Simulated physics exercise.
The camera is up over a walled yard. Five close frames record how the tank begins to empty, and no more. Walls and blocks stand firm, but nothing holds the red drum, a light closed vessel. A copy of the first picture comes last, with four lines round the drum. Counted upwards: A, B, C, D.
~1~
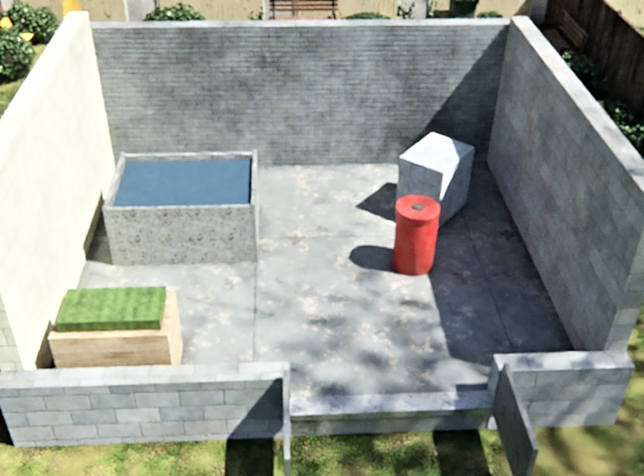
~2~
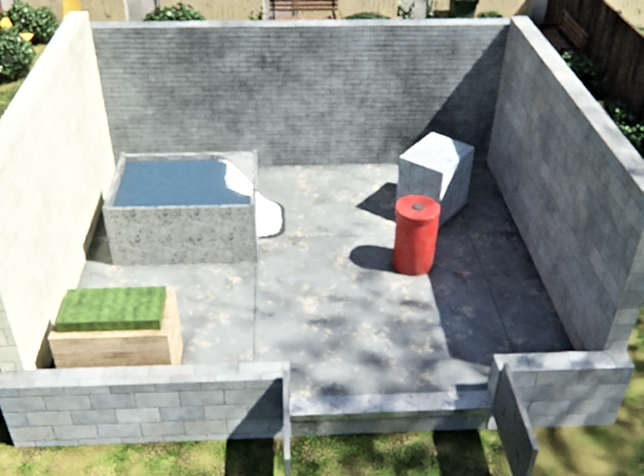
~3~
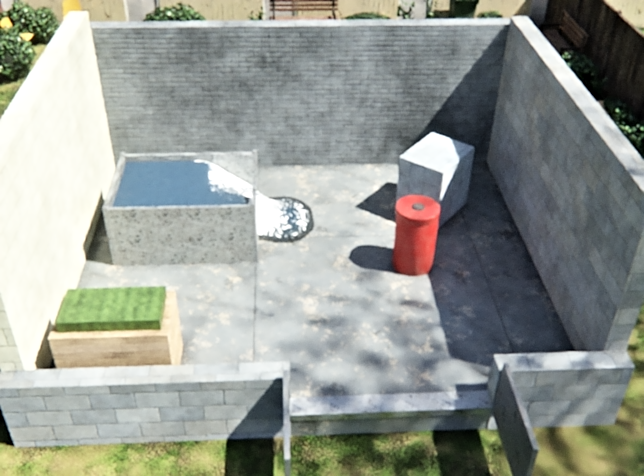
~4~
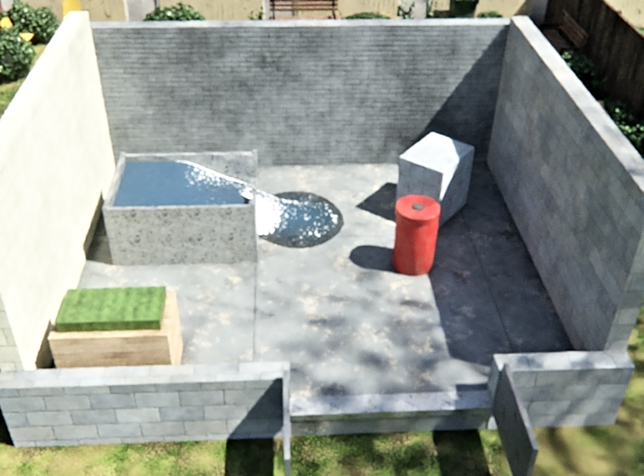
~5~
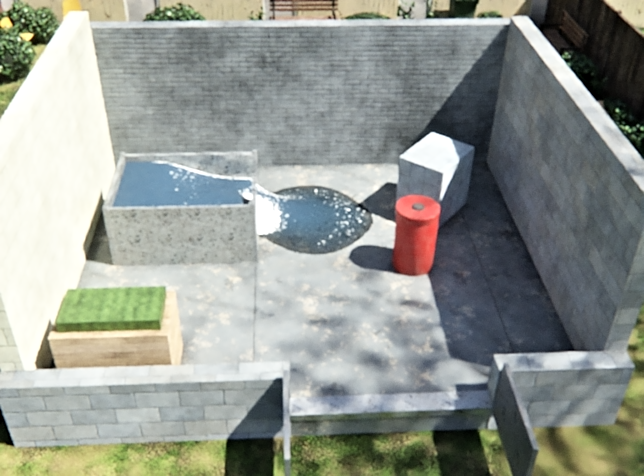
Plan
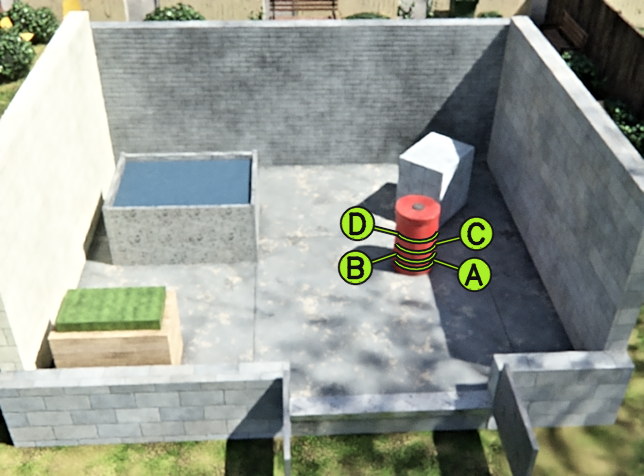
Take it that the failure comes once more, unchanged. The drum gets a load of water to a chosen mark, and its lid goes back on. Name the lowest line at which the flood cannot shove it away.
That is mark B.
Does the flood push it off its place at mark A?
Yes.
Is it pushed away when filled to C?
No, that is safe.
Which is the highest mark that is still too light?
Here it is mark A.
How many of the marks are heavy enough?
Three of them.
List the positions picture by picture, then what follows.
Lid of the red drum at (418, 207); tank full, its middle at (185, 184); open gate at (392, 361).
Water covers 1 % of the ground and is seen nearest the drum at (274, 232).
Water covers 3 % of the ground and is seen nearest the drum at (306, 226).
Water covers 5 % of the ground and is seen nearest the drum at (334, 228).
Lid of the red drum at (418, 207); water covers 8 % of the ground and is seen nearest the drum at (361, 231).
On the marked copy, A at (416, 269); B at (417, 261); C at (418, 252); D at (419, 241); from the bottom up A, B, C, D.
With A, it is pushed about its own width away.
With B, it does not move.
With C, it does not move.
With D, it does not move.
